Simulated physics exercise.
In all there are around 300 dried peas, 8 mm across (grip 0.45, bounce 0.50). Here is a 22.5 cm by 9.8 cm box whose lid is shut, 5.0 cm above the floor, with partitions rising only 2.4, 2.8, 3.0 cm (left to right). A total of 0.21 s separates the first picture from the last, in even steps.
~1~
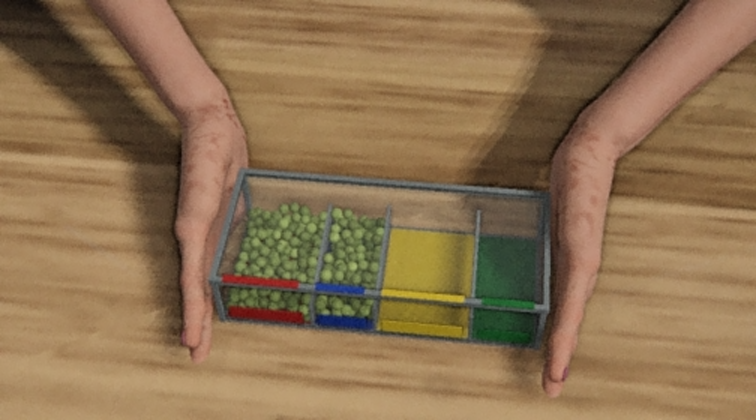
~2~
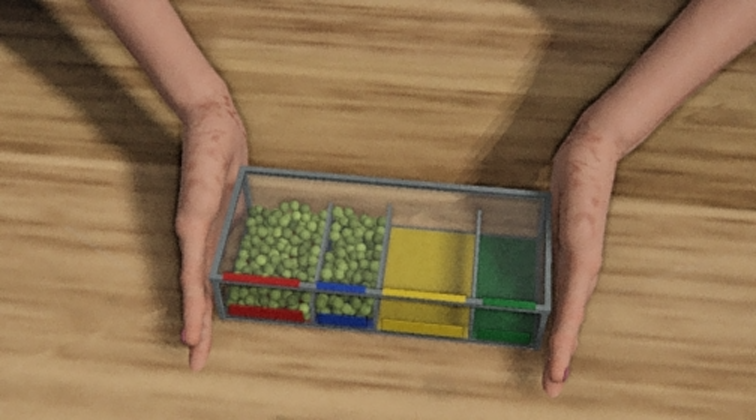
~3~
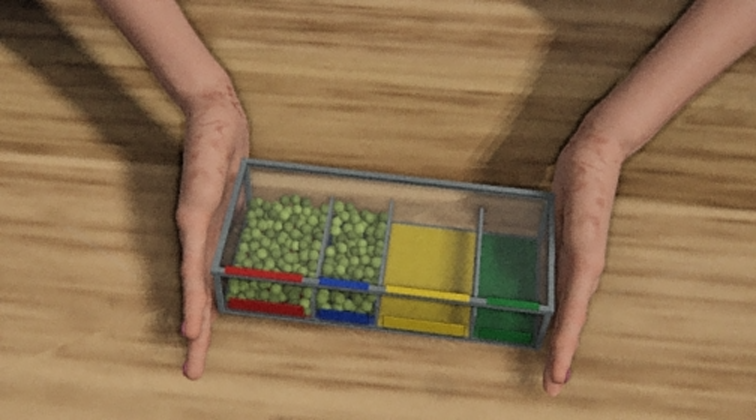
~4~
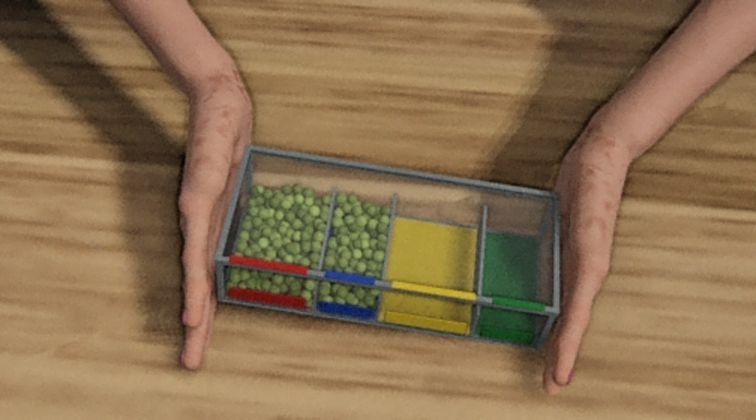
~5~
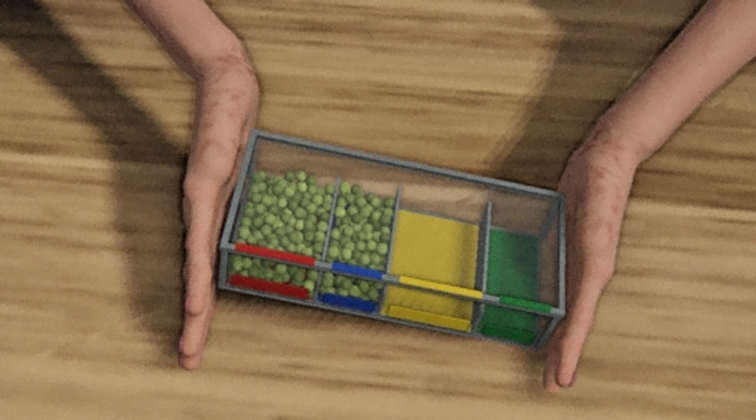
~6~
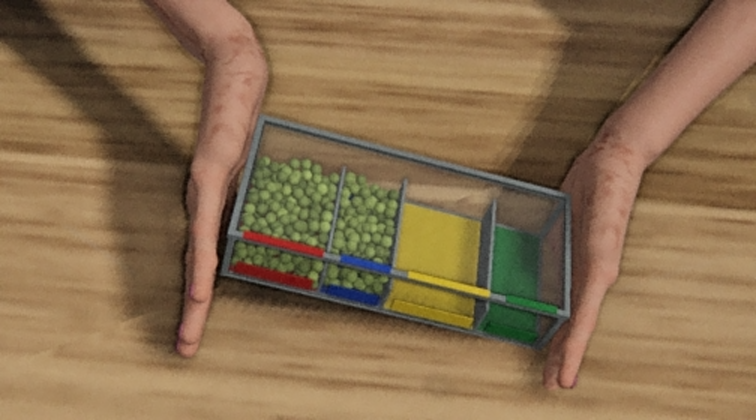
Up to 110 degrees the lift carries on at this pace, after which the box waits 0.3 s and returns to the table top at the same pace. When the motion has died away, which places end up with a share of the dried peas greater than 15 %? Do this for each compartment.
One by one: Red: Fails to beat the threshold; blue: Fails to beat the threshold; green: Beats the threshold; yellow: Beats the threshold.
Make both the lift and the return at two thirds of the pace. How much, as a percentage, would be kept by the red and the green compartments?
The red compartment gets 0 % while the green one gets 75 %.
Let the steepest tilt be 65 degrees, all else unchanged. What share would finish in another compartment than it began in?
About 20 per cent.
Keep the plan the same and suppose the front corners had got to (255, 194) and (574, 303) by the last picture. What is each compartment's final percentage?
Final per cent - red: 0; blue: 5; green: 80; yellow: 15.
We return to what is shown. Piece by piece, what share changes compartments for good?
About 100 per cent.
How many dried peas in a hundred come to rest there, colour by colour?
Final shares in percent: Red 0, blue 0, green 80, yellow 20.
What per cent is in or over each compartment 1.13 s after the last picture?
Red = 0, blue = 20, green = 50, yellow = 30 (per cent).
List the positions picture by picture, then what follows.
The first picture shows box tilt 0 degrees, front corners at (216, 278) and (543, 307); red 60 %, blue 40 %.
The second picture shows box tilt 1 degrees, front corners at (216, 276) and (544, 307).
The third picture shows box tilt 3 degrees, front corners at (218, 269) and (547, 308).
The fourth picture shows box tilt 7 degrees, front corners at (221, 258) and (552, 309), lowest corner right front.
The fifth picture shows box tilt 11 degrees, front corners at (227, 245) and (558, 311), lowest corner right front.
The sixth picture shows box tilt 15 degrees, front corners at (235, 232) and (563, 312), lowest corner right front; red 60 %, blue 40 %.
Then, 1.13 s after the last picture, tilt 110 degrees; blue 20 %, green 50 %, yellow 30 %.
Then, 1.88 s after the last picture, tilt 57 degrees; green 80 %, yellow 20 %.
Then, 2.66 s after the last picture, tilt 0 degrees; green 80 %, yellow 20 %.
In the end, red 0 %, blue 0 %, green 80 %, yellow 20 %.
